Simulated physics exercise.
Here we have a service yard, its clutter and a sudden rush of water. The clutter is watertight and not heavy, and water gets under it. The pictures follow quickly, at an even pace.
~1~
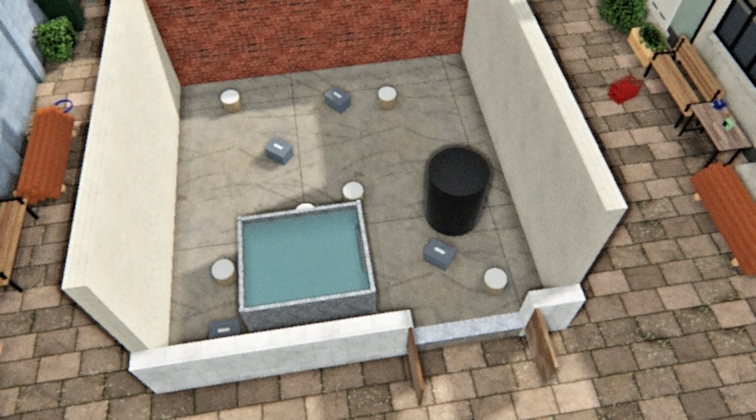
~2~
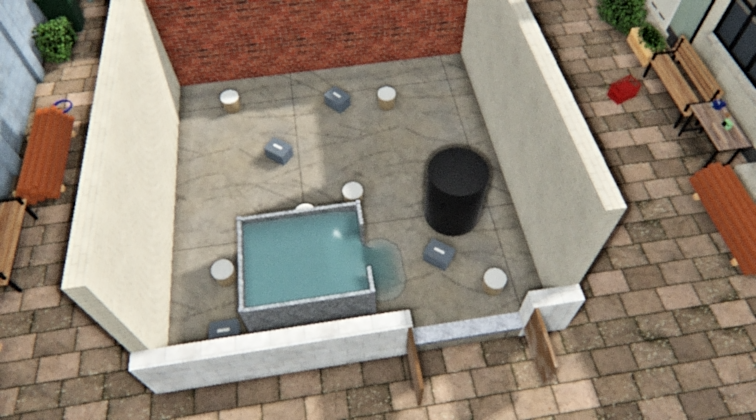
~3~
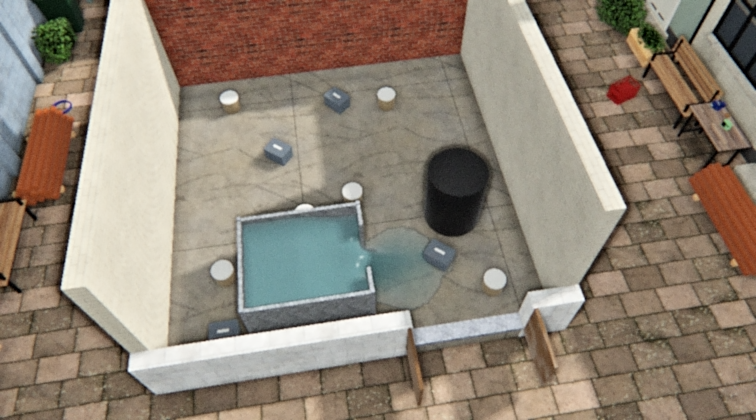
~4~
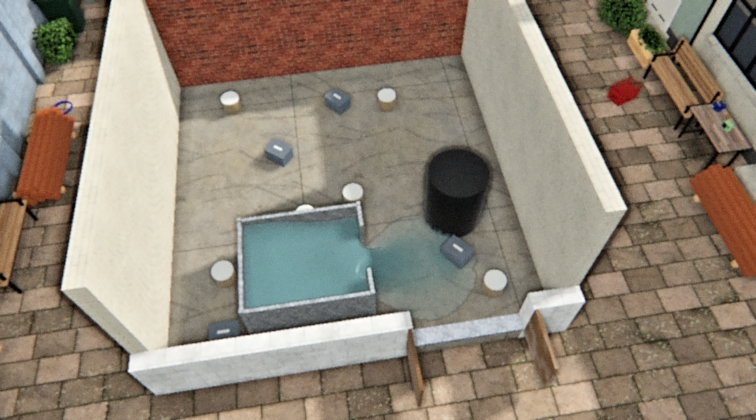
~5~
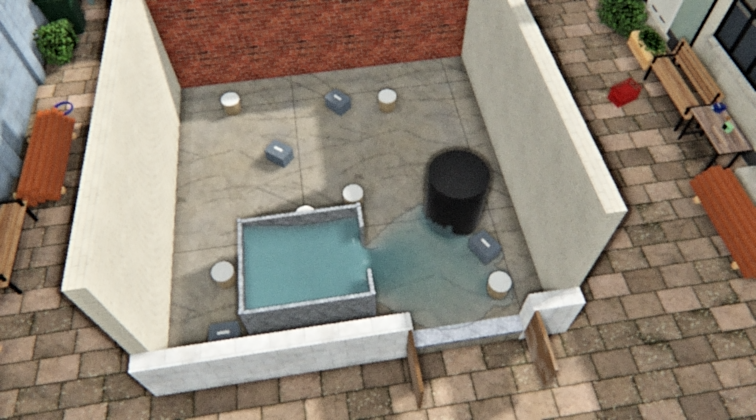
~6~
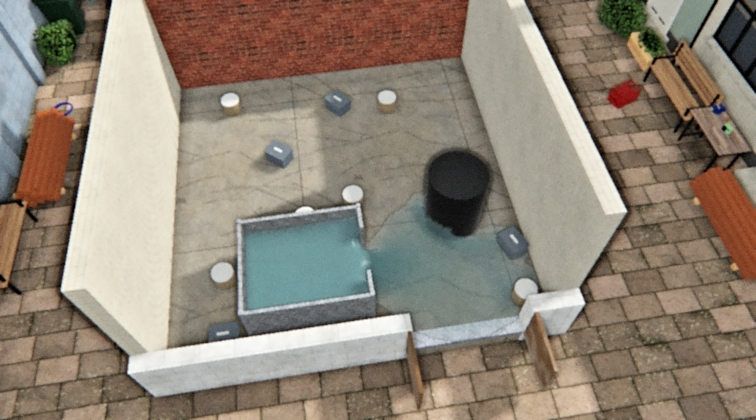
To begin with, a water-filled stone tank stands in a walled yard among scattered grey totes, white-topped pails and a black barrel. Then water pours through a gap in its right side and spreads across the floor, pushing a nearby tote rightward past the barrel before a pail shifts right too.
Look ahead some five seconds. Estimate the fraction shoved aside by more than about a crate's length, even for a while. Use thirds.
It is under a third.
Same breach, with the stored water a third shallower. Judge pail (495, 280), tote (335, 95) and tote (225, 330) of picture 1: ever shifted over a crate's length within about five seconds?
As listed: Shifted that much, no, short of that.
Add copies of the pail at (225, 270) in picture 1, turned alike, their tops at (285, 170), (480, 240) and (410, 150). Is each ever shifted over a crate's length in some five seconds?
As listed: Less than that, shifted that much, moved that far.
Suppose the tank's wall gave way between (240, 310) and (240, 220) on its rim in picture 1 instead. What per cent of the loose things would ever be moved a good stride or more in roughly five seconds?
Close to 70 %.
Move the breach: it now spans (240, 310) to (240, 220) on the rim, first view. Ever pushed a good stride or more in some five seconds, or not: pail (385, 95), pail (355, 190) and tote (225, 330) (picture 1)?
In that order: Shifted that much, under that, yes.
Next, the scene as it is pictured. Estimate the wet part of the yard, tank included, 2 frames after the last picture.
Some 25 per cent.
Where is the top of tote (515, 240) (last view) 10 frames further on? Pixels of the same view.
Around (471, 159).
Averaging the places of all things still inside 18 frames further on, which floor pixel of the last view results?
At about (310, 169).
A moment on, 2 of 10 are well off their spots; 2 afloat.
Next, 2 of 10 are well off their spots; 0 afloat.
Later, 3 of 10 are well off their spots; 1 afloat.
In the end, 3 of 10 are well off their spots, and 3 have been at some point; 2 afloat.
